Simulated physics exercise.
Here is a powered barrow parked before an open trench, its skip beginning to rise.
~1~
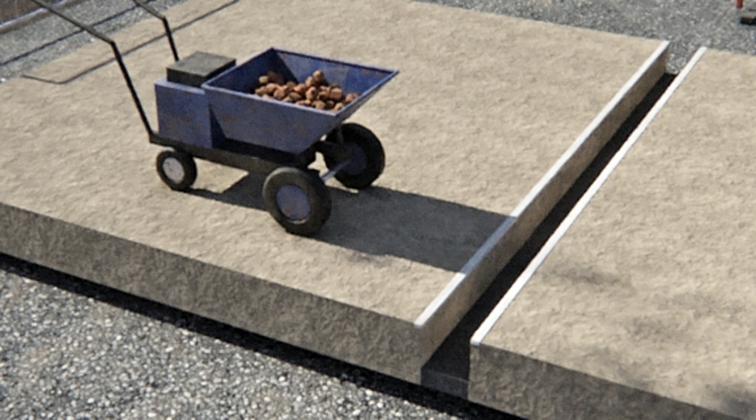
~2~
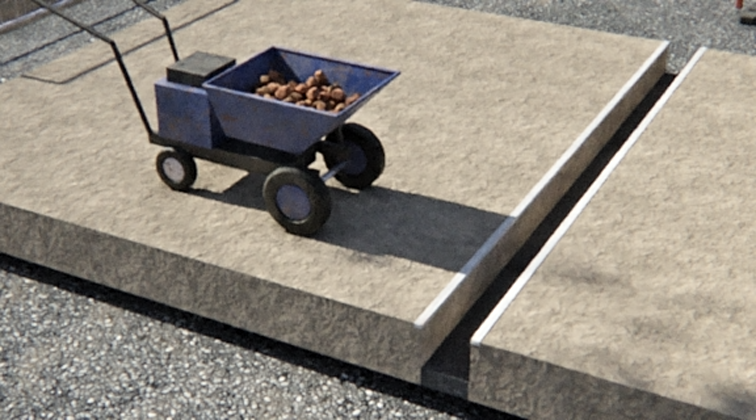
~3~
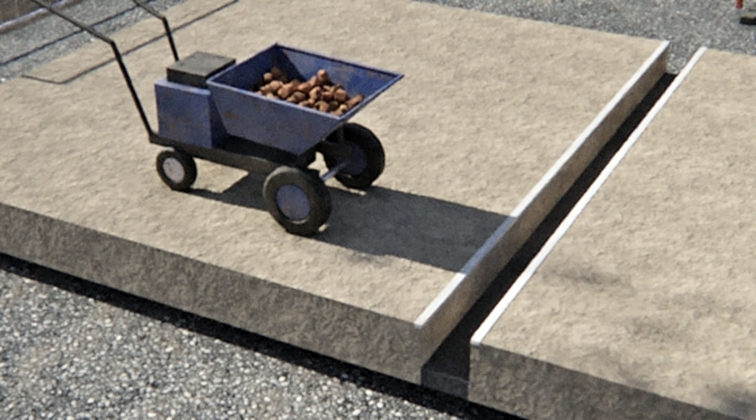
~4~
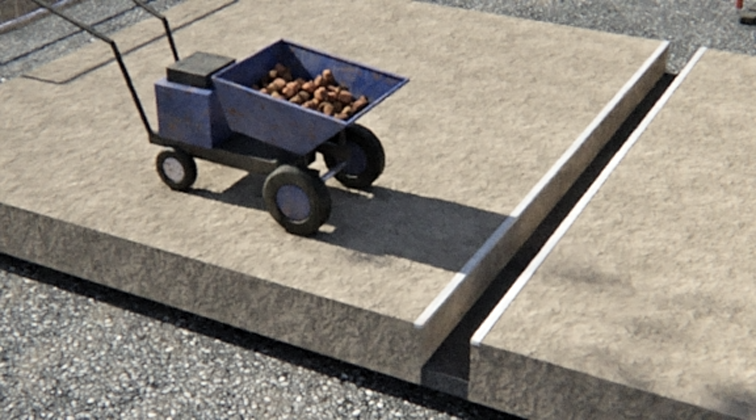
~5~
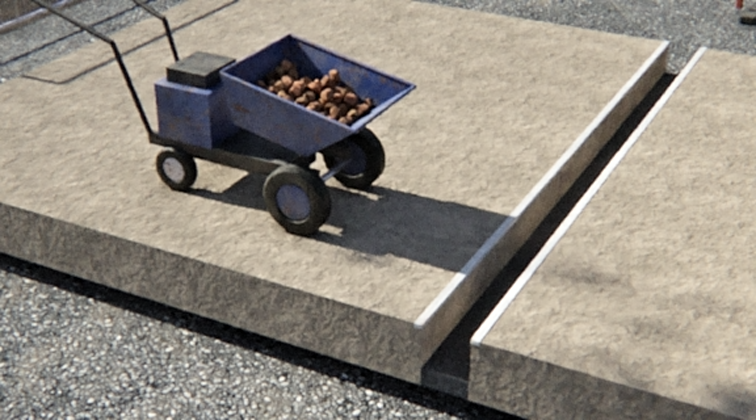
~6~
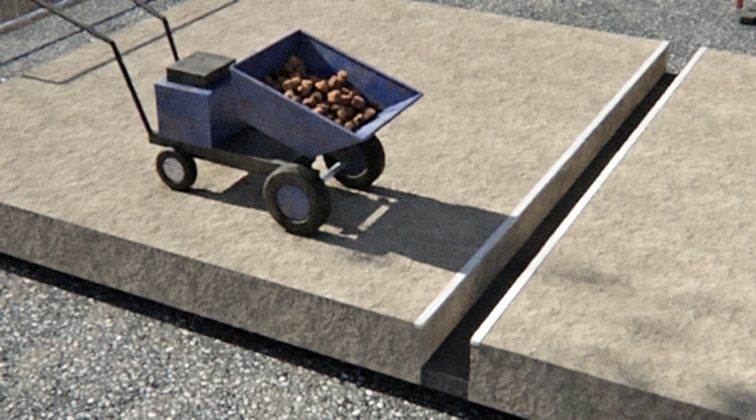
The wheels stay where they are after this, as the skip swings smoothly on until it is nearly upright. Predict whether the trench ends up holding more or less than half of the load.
The share in the trench is below half.
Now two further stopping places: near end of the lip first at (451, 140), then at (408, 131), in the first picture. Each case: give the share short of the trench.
First spot: 0 %, second spot: 0 %.
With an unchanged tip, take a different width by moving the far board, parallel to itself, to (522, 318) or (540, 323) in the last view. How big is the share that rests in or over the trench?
The first case gives close to 30 per cent and the second close to 30 per cent.
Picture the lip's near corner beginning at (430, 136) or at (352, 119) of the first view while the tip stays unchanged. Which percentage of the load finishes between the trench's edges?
40 and 50 in a hundred, in that order.
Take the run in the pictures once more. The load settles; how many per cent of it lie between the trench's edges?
Around 30 percent.
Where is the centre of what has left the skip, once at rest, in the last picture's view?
Near pixel (468, 239).
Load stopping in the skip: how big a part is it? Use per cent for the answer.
It ends up near 10 per cent.
Soon, skip tipped steeply; all in the skip.
A while on, skip tipped steeply; most in the skip; about a quarter short of the trench; a stray few falling.
Towards the end, skip tipped right over; a small part in the skip; about two thirds short of the trench; about a quarter in or heaped over the trench.
Finally, skip tipped right over; a small part in the skip; about half short of the trench; about a third in or heaped over the trench; none beyond it.
